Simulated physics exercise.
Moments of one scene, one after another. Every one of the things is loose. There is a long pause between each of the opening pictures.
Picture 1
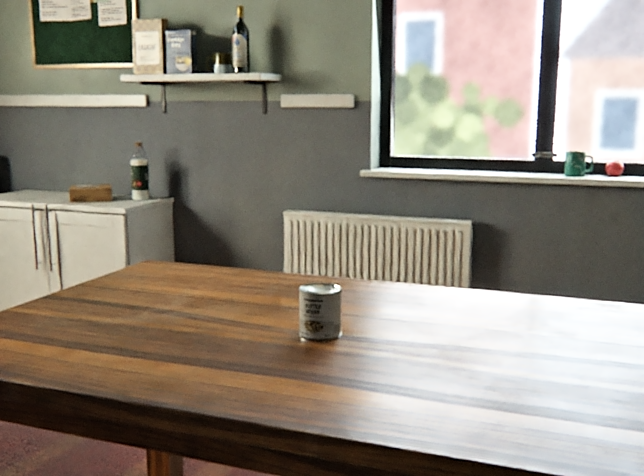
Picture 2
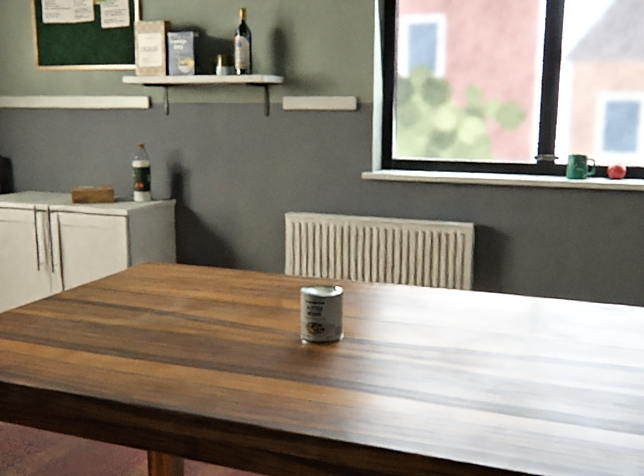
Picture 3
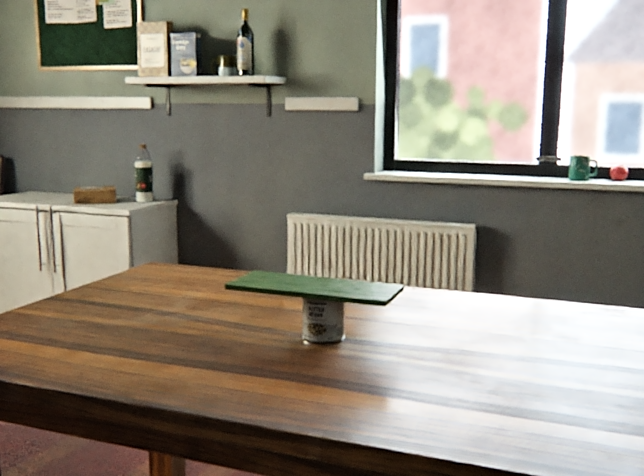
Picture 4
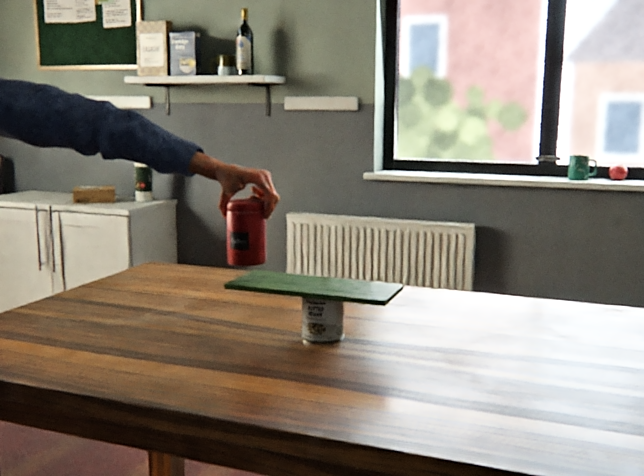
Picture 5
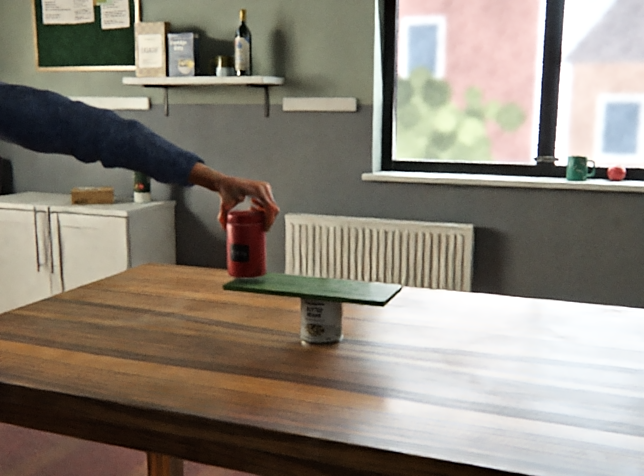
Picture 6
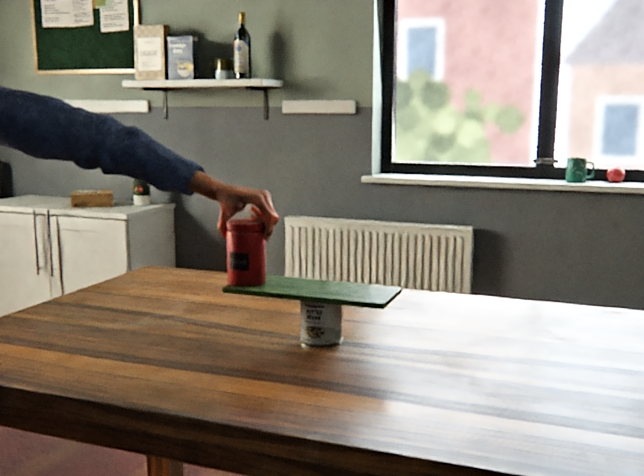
A green board appears on top of a small white tin that stands alone on a wooden table. Then an arm in a dark blue sleeve reaches in from the left, holding a red jar, and lowers it slightly onto the board's left end, keeping its hand on top.
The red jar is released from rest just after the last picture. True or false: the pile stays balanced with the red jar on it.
False.
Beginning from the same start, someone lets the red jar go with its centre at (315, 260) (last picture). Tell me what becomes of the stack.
Stands.
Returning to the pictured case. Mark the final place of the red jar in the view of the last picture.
Around (211, 311).
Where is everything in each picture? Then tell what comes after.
In the first frame, the last thing is not in view yet; white tin (320, 311).
In the second frame, the last thing is not in view yet; white tin (322, 314).
In the third frame, the last thing is not in view yet; white tin (323, 314).
In the fourth frame, on its way; red jar (247, 231); white tin (323, 314).
In the fifth frame, on its way; red jar (247, 244); white tin (322, 315).
In the sixth frame, in place under the hand; red jar (246, 252); white tin (321, 317).
Then, 0.20 s after the last picture, red jar tipped 8° from how it was near (242, 266); green board tipped 17° from how it was.
Then, 0.30 s after the last picture, red jar now fallen; green board tipped 43° from how it was.
Then, 0.40 s after the last picture, green board tipped 36° from how it was.
At rest, fallen, red jar; left askew, green board; white tin in place. Seen from the same camera at the end, red jar near (211, 311). The stack loses its balance.
